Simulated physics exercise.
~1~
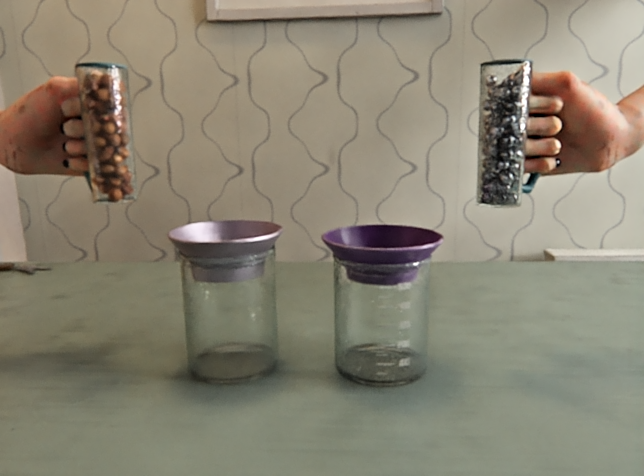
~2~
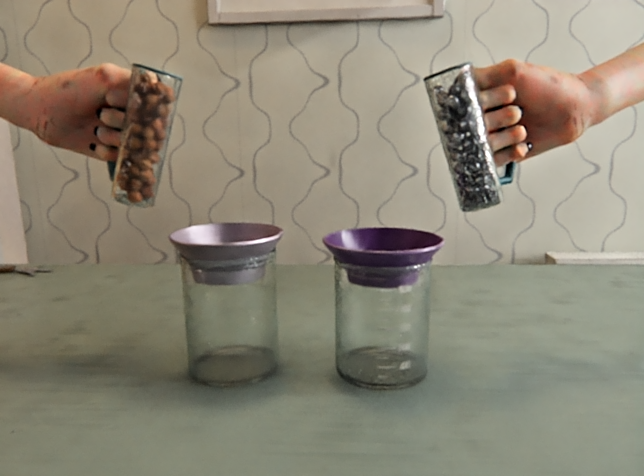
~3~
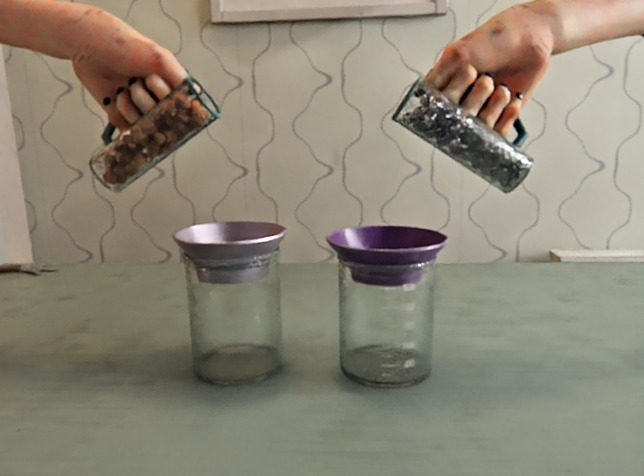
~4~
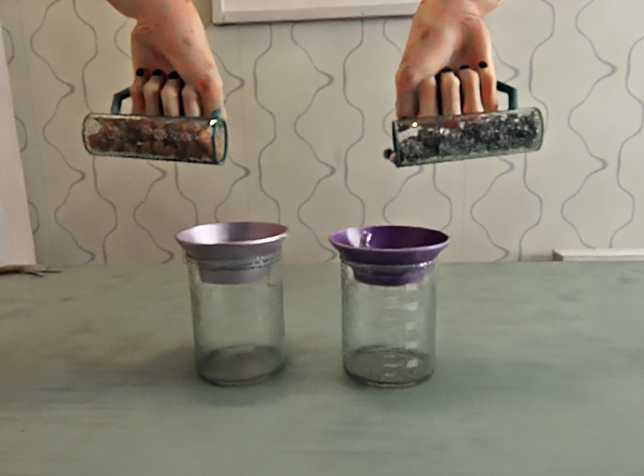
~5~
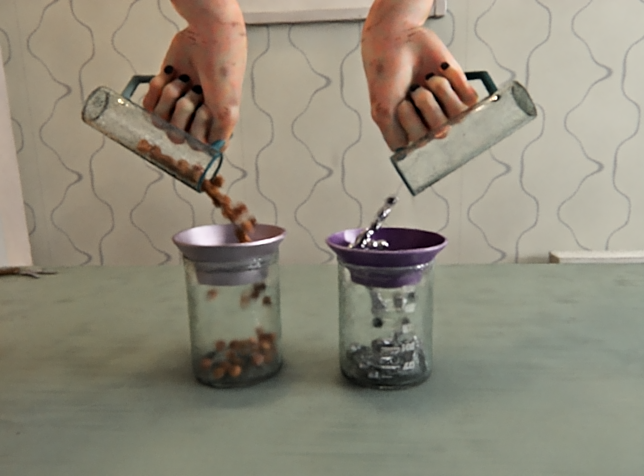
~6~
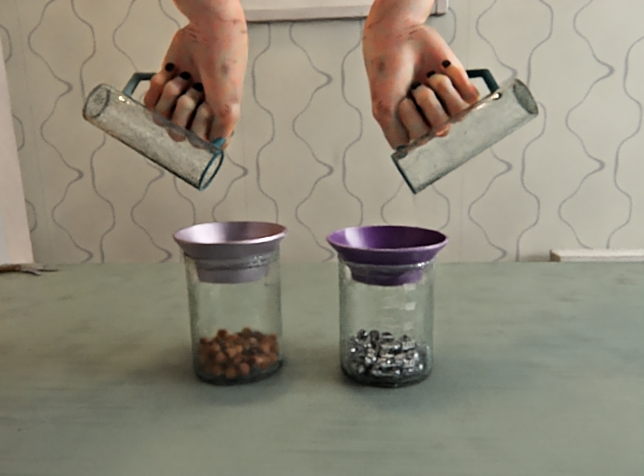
On a dull green tabletop before a wall with wavy lines, two clear jars stand side by side, a pale lilac funnel on the left one and a deep purple funnel on the right. Above them, two hands hold clear cups upright, one filled with small brown pieces and the other with shiny dark silvery ones. The hands move inward and tilt the cups onto their sides. They then tip them further, and both loads tumble through the funnels into the jars. Finally the cups hang emptied, funnels clear, with a low heap resting in each jar.
